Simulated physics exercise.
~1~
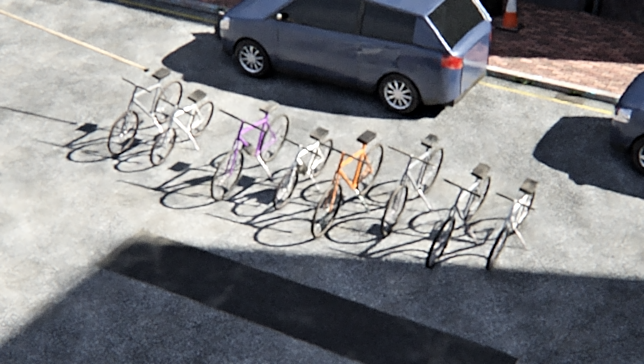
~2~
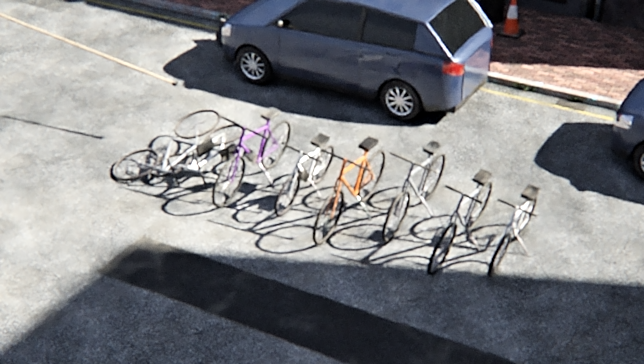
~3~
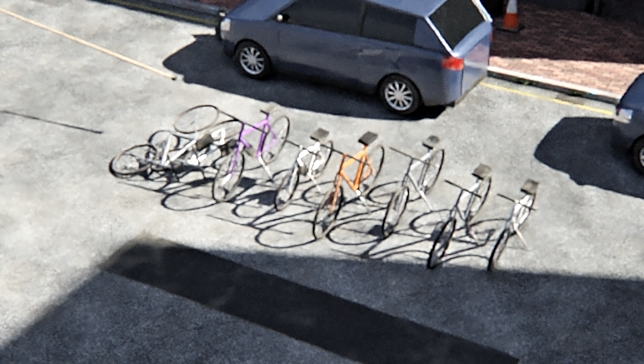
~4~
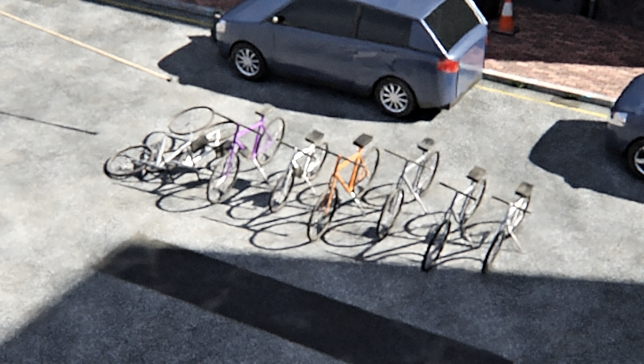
The clip shows eight bicycles standing in a row on sunlit pavement near parked cars. The leftmost bicycle tips to the right and the one beside it goes over too, leaving both down beside the purple bicycle, while the other six, including the purple and orange ones, remain standing.
